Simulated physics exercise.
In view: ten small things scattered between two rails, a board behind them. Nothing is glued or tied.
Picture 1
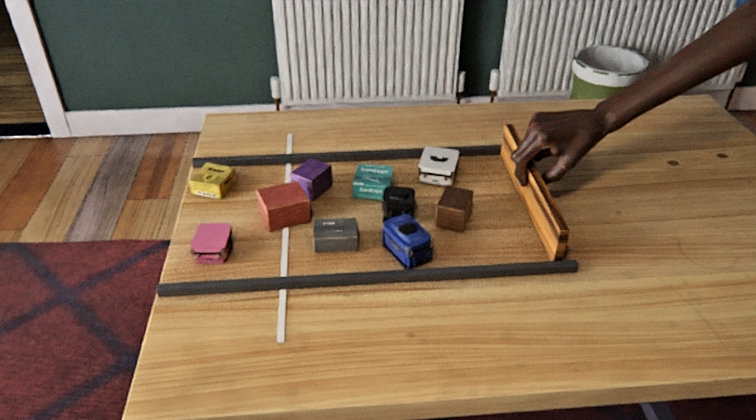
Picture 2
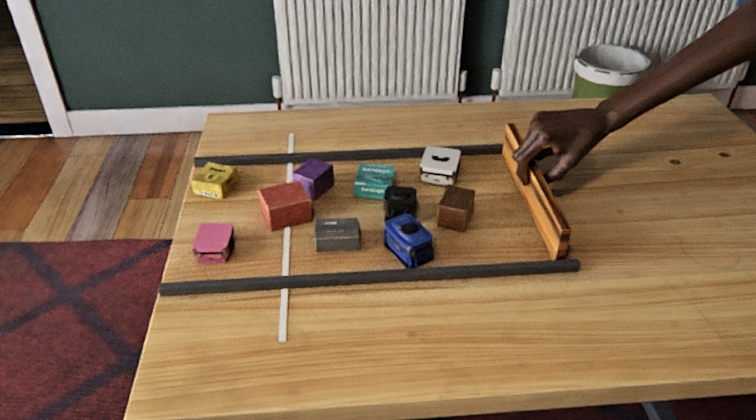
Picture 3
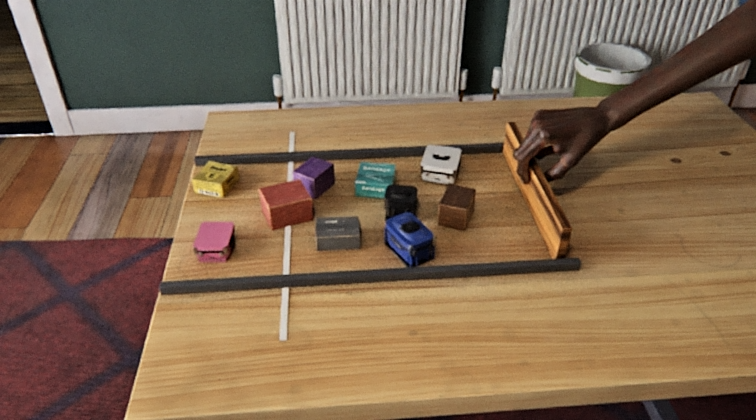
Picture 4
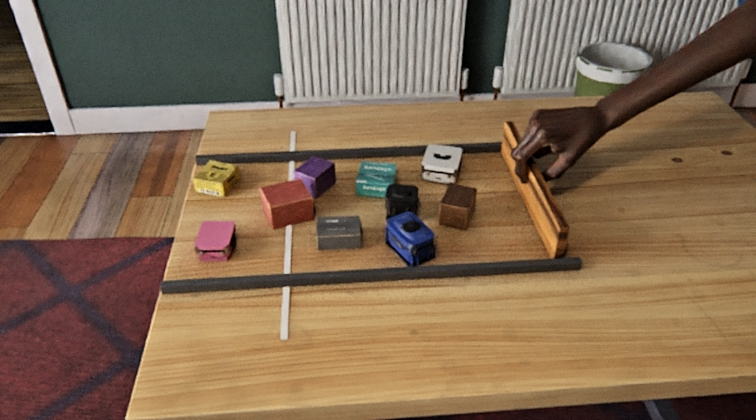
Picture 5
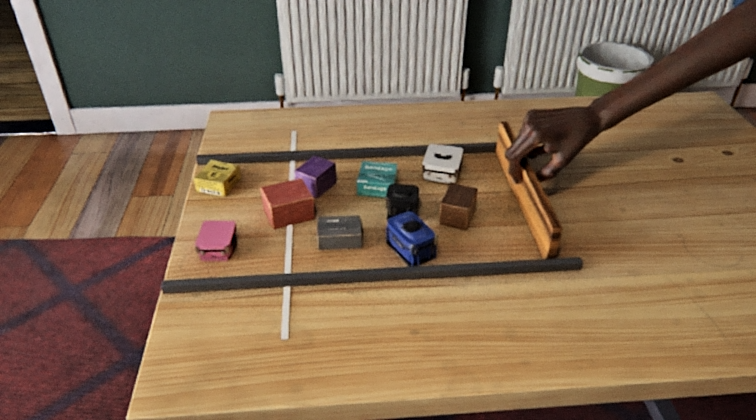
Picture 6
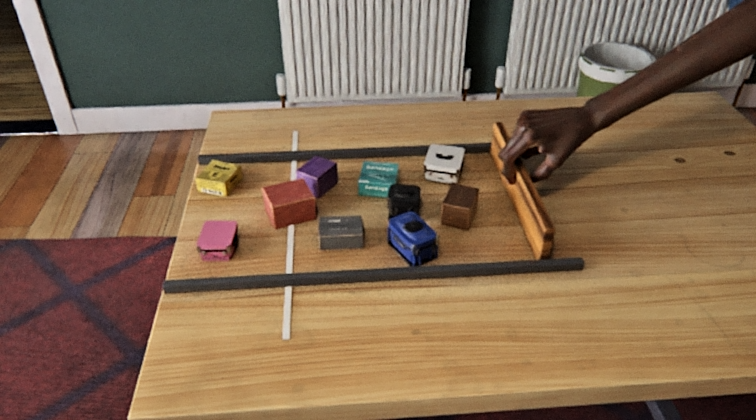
A wooden board, gripped by a hand at the right end of two dark rails, stays almost still at first, then slides slightly left toward the scattered small boxes and blocks. The colourful objects stay in place around a pale strip of tape, with a gap still between them and the board.
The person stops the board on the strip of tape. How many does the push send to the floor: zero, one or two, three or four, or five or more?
Here the number that fall off is one or two.
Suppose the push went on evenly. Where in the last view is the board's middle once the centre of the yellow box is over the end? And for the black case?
For the yellow box at (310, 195), for the black case at (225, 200).
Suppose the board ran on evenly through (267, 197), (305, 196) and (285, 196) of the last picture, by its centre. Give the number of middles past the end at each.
It would be 2, 1 and 1.
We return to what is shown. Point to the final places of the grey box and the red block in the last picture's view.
About (228, 234), and the other about (208, 205).
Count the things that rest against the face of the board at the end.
In contact: 3.
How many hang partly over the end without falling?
Overhanging: 1.
Early on, none off yet; yellow box at rest near (220, 178); pink case at rest near (219, 241); red block at rest near (289, 203).
A while later, none off yet; yellow box at rest near (220, 178); pink case at rest near (219, 241); red block travelled a little near (271, 205).
Finally, the number that fall off is one or two; lost, yellow box.
